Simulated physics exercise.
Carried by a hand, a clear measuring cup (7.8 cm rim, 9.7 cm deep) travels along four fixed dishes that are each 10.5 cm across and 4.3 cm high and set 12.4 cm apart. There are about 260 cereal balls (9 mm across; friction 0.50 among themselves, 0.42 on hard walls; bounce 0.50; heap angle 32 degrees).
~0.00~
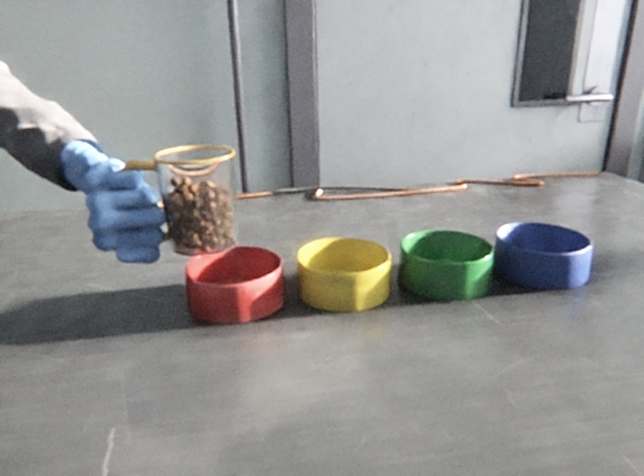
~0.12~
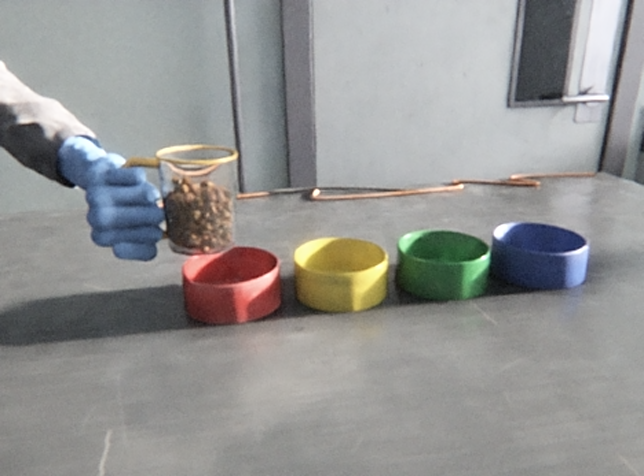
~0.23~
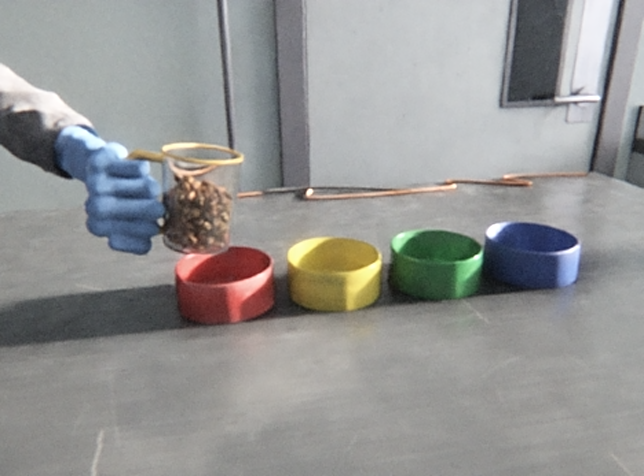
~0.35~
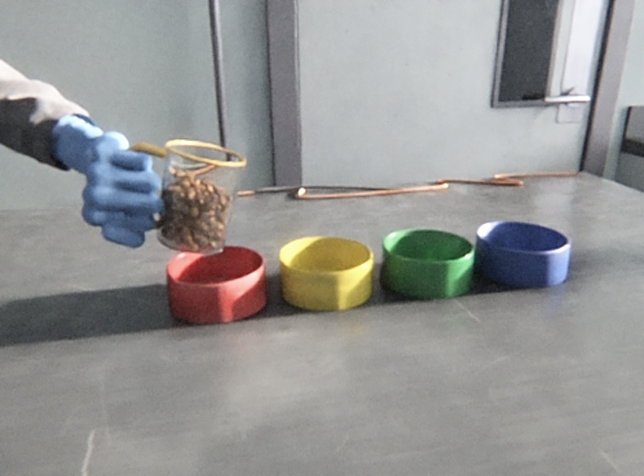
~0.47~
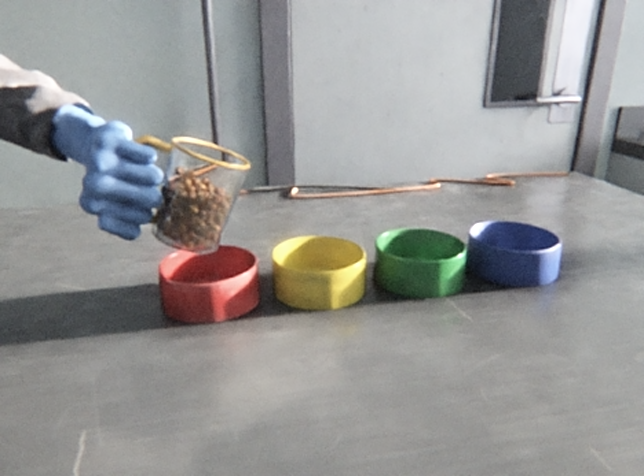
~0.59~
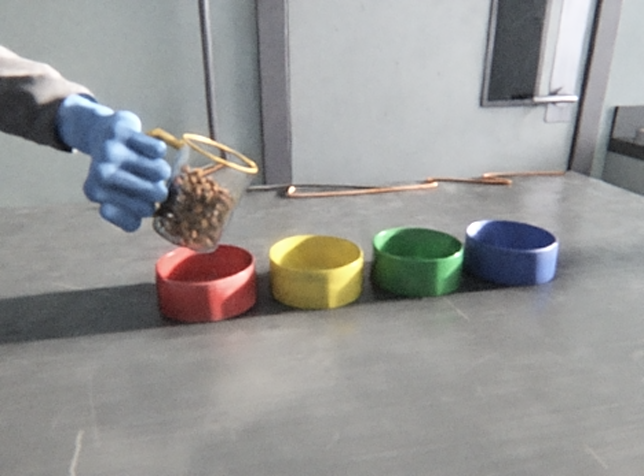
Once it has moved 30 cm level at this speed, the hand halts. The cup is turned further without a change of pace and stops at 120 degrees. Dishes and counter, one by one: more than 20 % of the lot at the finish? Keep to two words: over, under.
Red dish: Under, blue dish: Under, green dish: Under, yellow dish: Over, counter: Over.
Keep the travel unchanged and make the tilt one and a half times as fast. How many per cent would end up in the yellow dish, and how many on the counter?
The yellow dish would get 100 and the counter 0.
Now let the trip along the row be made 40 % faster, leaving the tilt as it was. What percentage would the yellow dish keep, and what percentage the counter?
Yellow: 0; counter: 0.
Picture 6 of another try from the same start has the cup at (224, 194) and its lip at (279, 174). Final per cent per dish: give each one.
The red dish keeps 0, the blue dish 0, the green dish 100 and the yellow dish 0.
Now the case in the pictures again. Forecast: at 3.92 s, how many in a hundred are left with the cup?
0 per cent.
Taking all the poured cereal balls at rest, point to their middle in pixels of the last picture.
(345, 276).
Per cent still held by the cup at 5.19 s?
Roughly 0 per cent of the load.
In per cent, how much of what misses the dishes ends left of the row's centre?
I'd say near 50 percent.
Then, at 2.59 s, tilt 120 degrees; cup holds 15 %, yellow 60 %.
Then, at 3.92 s, tilt 120 degrees; cup holds 0 %, green 5 %, yellow 60 %.
After 5.19 s, tilt 120 degrees; cup holds 0 %, green 5 %, yellow 60 %.
By 5.5 s all is still; red 0 %, blue 0 %, green 5 %, yellow 60 %, counter 35 %.
